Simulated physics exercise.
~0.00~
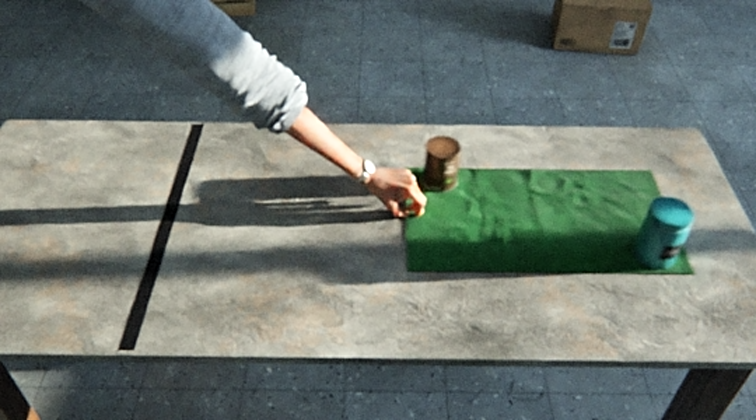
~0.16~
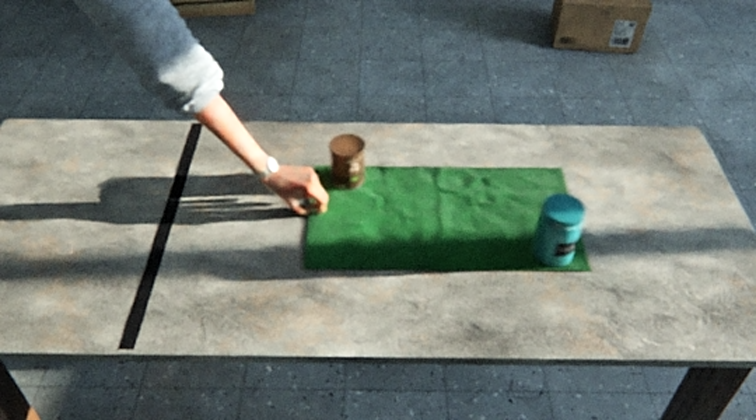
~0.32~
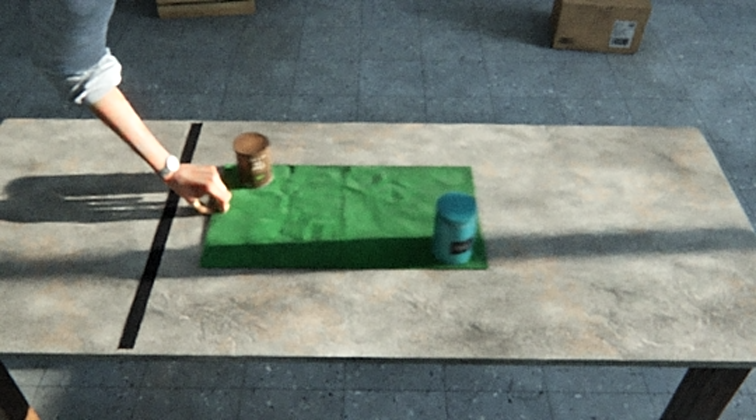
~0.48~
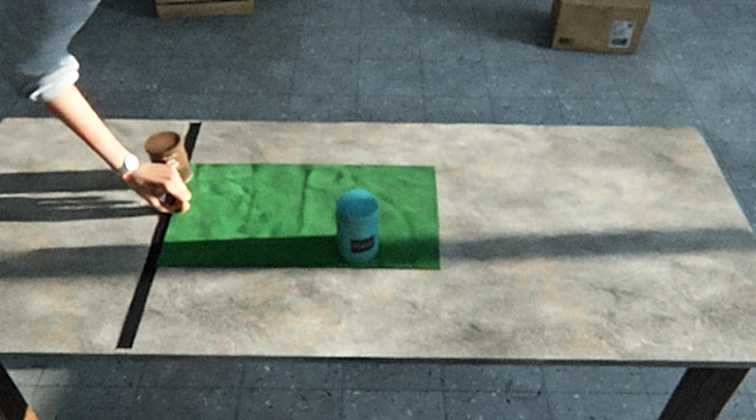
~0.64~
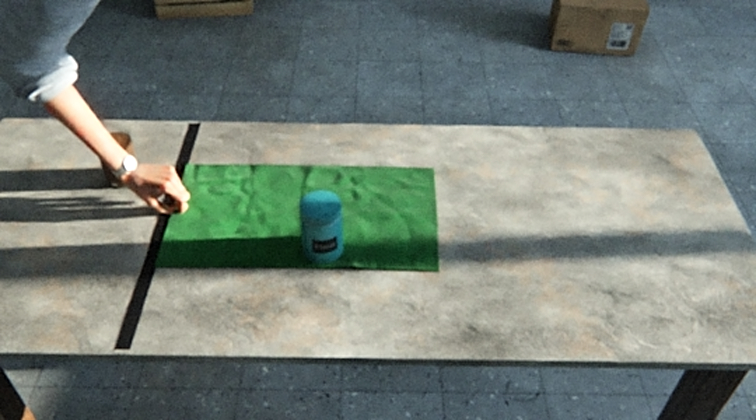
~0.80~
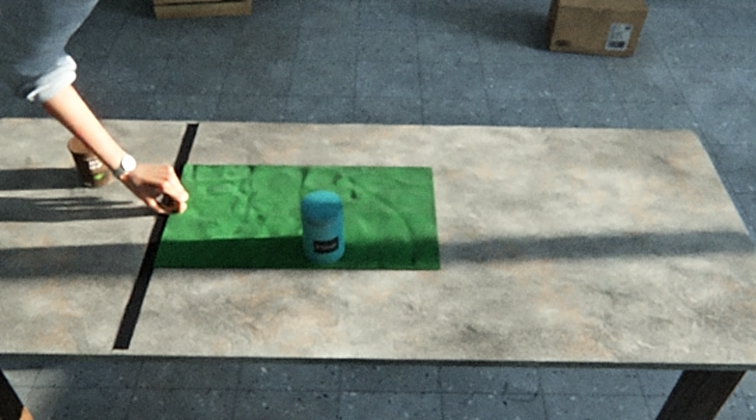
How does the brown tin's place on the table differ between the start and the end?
At the start the brown tin stands on the green runner, well to the right of the tape. By the end it stands on the bare tabletop to the left of the tape, clear of the cloth.
